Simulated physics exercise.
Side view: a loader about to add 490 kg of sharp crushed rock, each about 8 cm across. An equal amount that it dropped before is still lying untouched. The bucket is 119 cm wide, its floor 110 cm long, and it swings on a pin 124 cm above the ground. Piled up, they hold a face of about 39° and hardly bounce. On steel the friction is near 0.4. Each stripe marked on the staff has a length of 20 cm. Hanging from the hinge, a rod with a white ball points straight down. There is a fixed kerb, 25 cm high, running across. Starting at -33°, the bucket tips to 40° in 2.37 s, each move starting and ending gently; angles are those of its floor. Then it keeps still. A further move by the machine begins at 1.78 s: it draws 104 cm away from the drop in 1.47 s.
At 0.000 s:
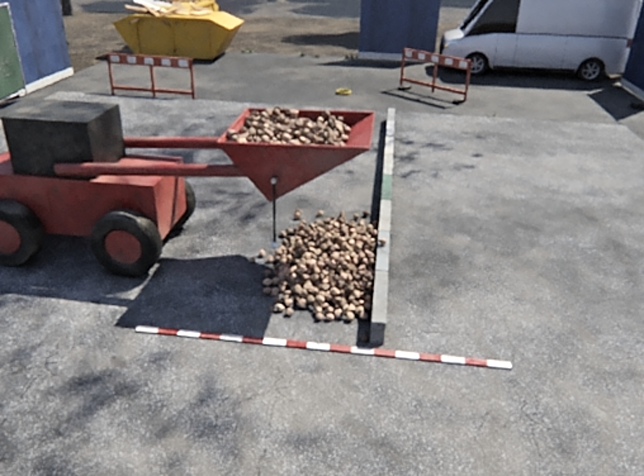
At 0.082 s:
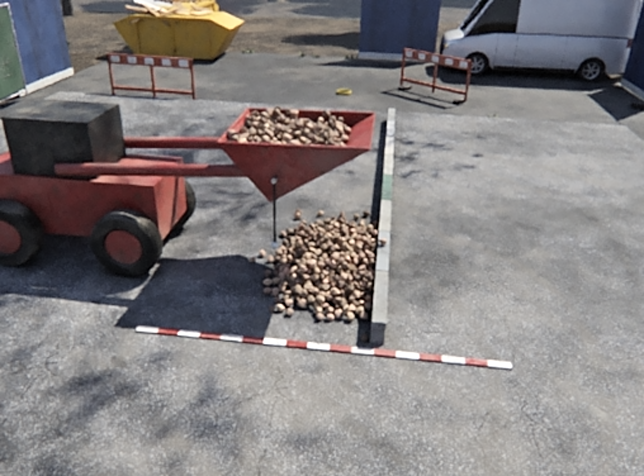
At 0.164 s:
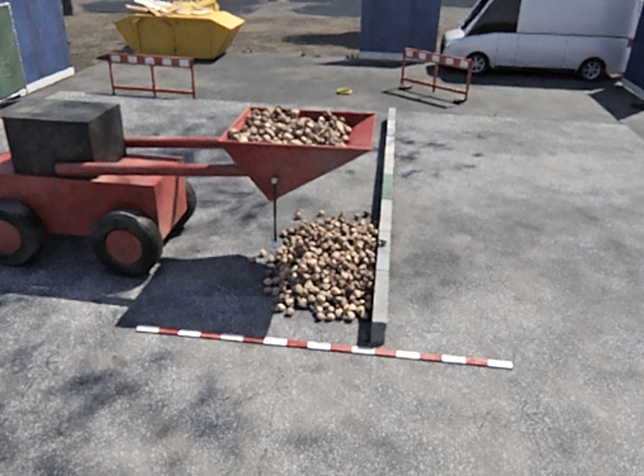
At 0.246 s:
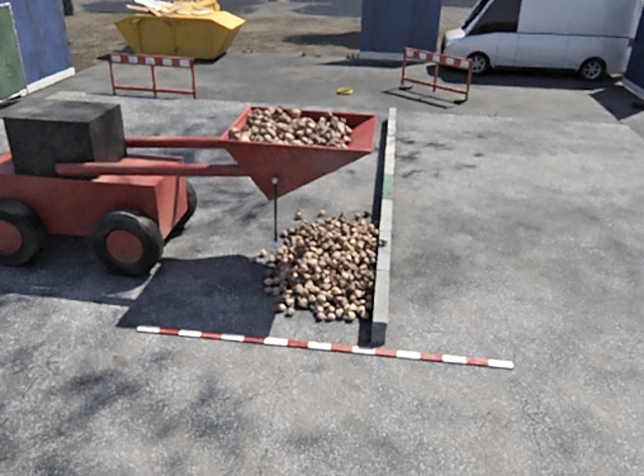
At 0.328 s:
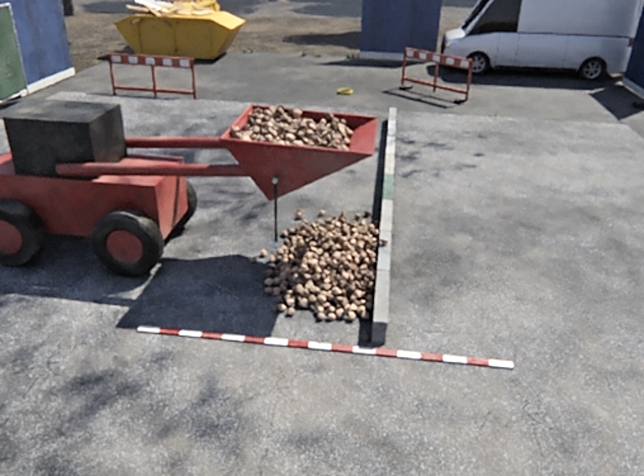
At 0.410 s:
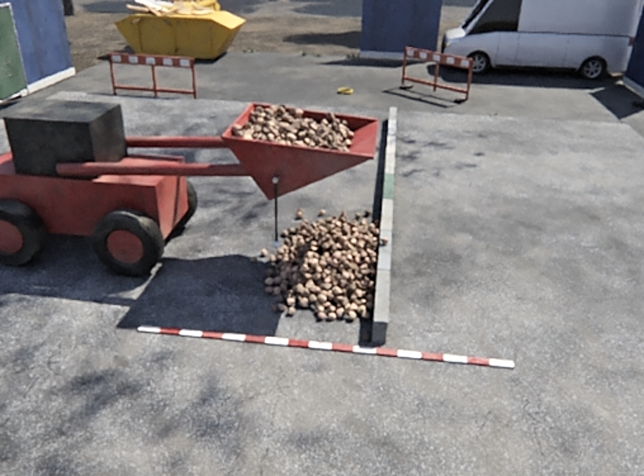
A red loader held a raised bucket full of brown stones above a pile of similar stones beside a low kerb, and the bucket tilted very slightly while everything else stayed still.
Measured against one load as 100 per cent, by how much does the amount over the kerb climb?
The amount climbs by some 1 per cent of a load.
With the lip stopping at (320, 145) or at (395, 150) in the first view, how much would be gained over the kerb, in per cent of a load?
Case one about 0 %, case two about 10 %.
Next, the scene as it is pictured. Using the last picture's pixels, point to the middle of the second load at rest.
They settle centred around (337, 247).
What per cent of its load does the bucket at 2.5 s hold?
Near 15 per cent of the load is held.
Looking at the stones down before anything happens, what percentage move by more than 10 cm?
I'd say roughly 5 per cent of them.
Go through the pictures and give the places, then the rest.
In the first frame, lip at (369, 149), floor tilted -33°, highest stones at (279, 114). The earlier load is highest near (328, 238), 31 cm above ground level, 100 % on this side of the kerb.
In the second frame, lip at (369, 149), floor tilted -33°, highest stones at (279, 114); the stones move at 0.0 m/s on average.
In the third frame, lip at (370, 150), floor tilted -32°, highest stones at (272, 113); the stones move at 0.1 m/s on average.
In the fourth frame, the bucket is at -31°, its lip at (371, 152); the top of the load is at (272, 113); the stones move at 0.1 m/s on average.
In the fifth frame, lip at (372, 155), floor tilted -29°, highest stones at (269, 112); the stones move at 0.1 m/s on average.
In the sixth frame, the bucket is at -27°, its lip at (373, 158); the top of the load is at (271, 111); the stones move at 0.1 m/s on average.
After 1.8 s the floor is at 29°; in per cent of one load, 100 in the bucket, 100 on this side of the kerb; the foremost stones are at (376, 261).
After 2.5 s the floor is at 40°; in per cent of one load, 14 in the bucket, 186 on this side of the kerb, 0 over the kerb; the foremost stones are at (395, 251).
After 3.7 s the floor is at 40°; in per cent of one load, 0 in the bucket, 199 on this side of the kerb, 1 over the kerb; the foremost stones are at (423, 279).
After 6.5 s the floor is at 40°; in per cent of one load, 0 in the bucket, 199 on this side of the kerb, 1 over the kerb; the foremost stones are at (423, 279). Net gain over the kerb, 1.
